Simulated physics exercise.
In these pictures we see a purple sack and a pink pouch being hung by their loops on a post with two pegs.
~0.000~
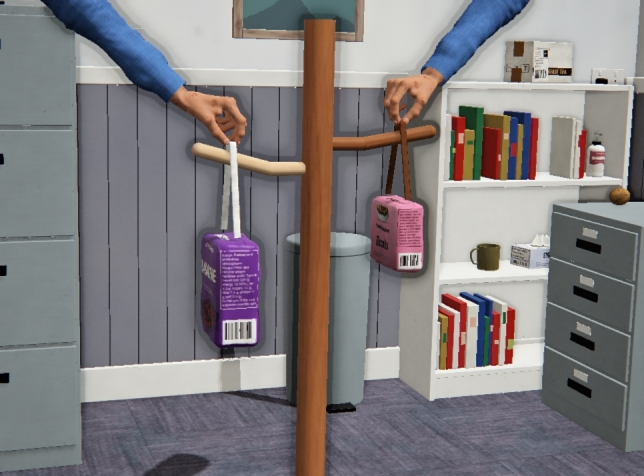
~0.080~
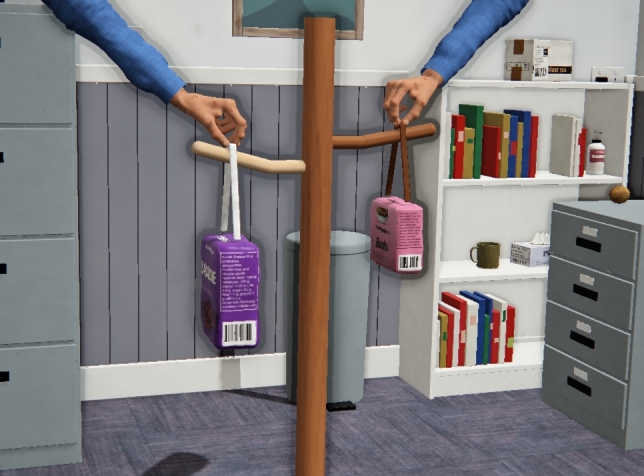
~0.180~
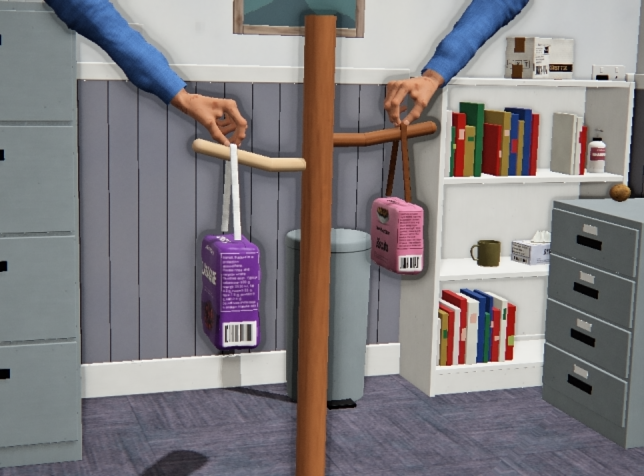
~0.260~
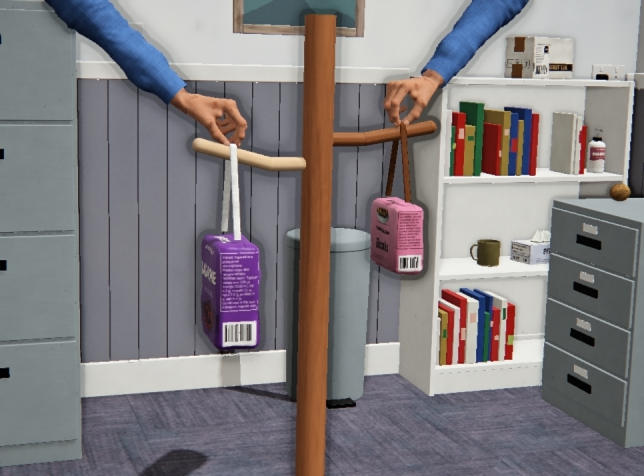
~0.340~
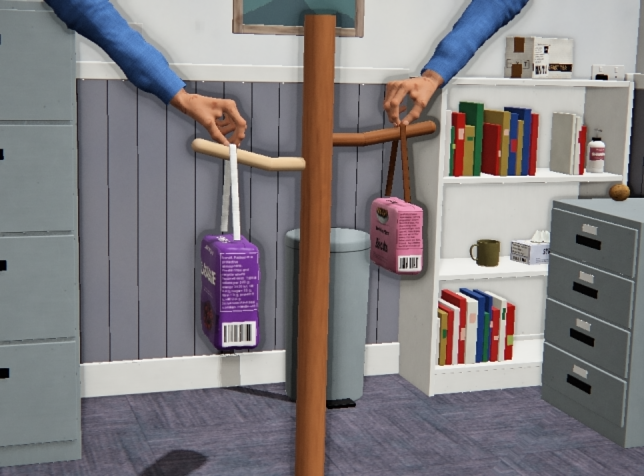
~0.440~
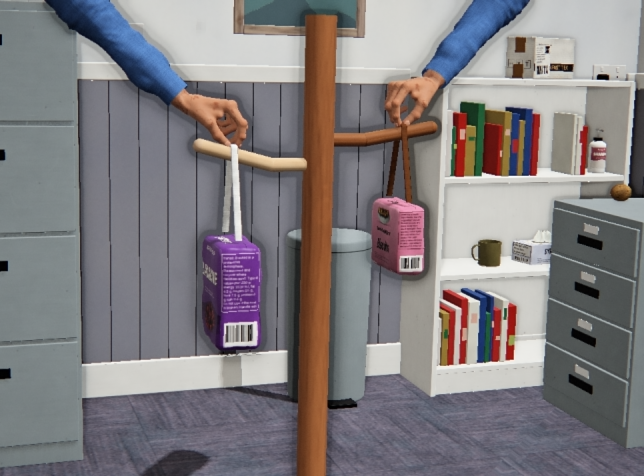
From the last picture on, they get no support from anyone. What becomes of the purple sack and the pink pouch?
At the end, the purple sack is going to keep hanging there, the pink pouch is going to keep hanging there.
Around 0.64 s, purple sack hanging from its loop near (231, 292); pink pouch hanging from its loop near (397, 237).
Around 0.84 s, purple sack hanging from its loop near (233, 294); pink pouch hanging from its loop near (396, 238).
Finally, purple sack hanging from its loop near (236, 294); pink pouch hanging from its loop near (393, 238). The purple sack holds on and the pink pouch remains on its peg.
